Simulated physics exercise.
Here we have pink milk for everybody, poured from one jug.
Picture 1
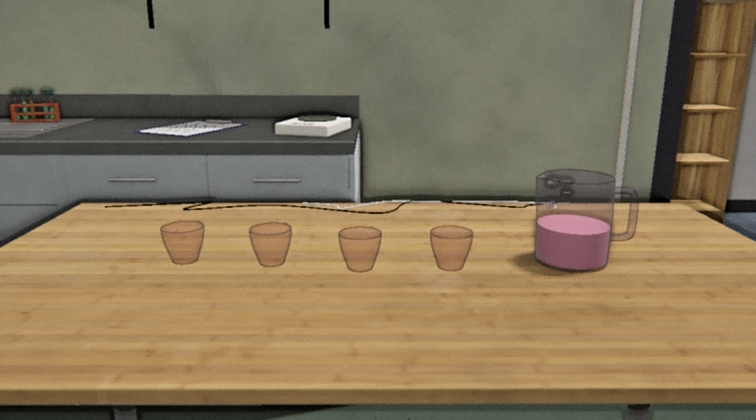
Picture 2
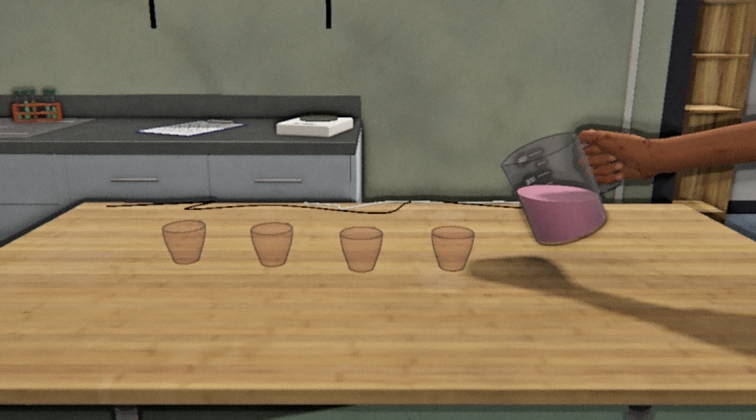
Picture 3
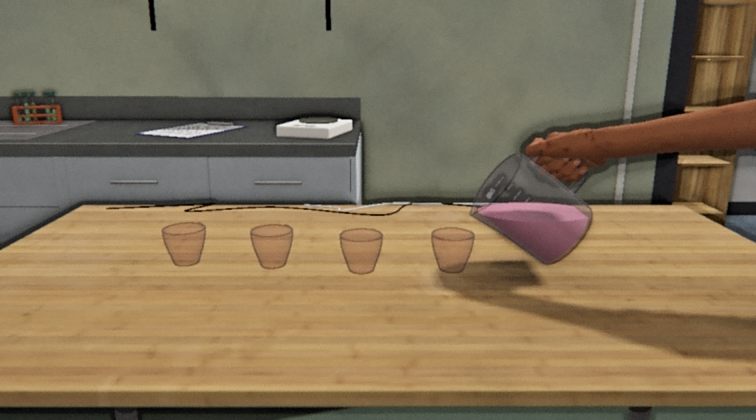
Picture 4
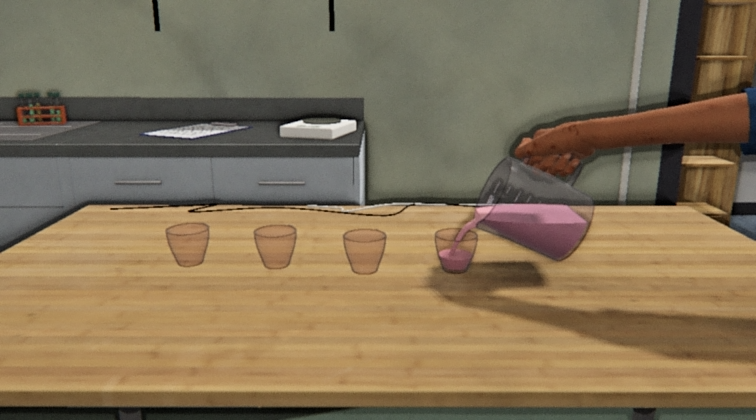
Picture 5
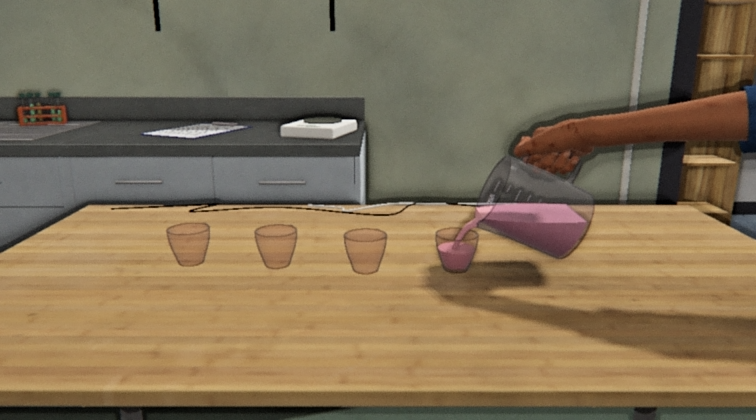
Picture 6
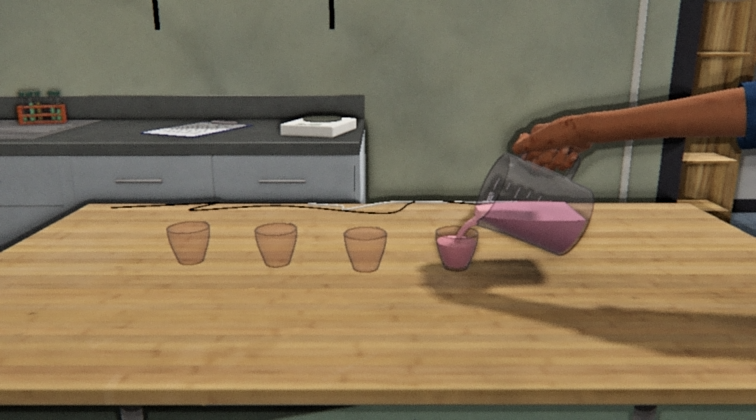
On a kitchen's wooden table, a hand lifting a jug of pink milk, tilting it left and pouring into the rightmost of four cups.
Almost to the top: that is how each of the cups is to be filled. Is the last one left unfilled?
That's going to be just fine for everybody.
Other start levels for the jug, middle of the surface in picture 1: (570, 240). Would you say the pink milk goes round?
From that start, the supply doesn't stretch.
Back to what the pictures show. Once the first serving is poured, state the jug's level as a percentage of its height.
Roughly 35 %.
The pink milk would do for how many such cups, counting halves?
Near 5.0, I'd say.
Next, the first is about three quarters full.
After that, the first is done and the jug has about three quarters of its load.
Finally, all four are full and about a quarter of the pink milk is over.
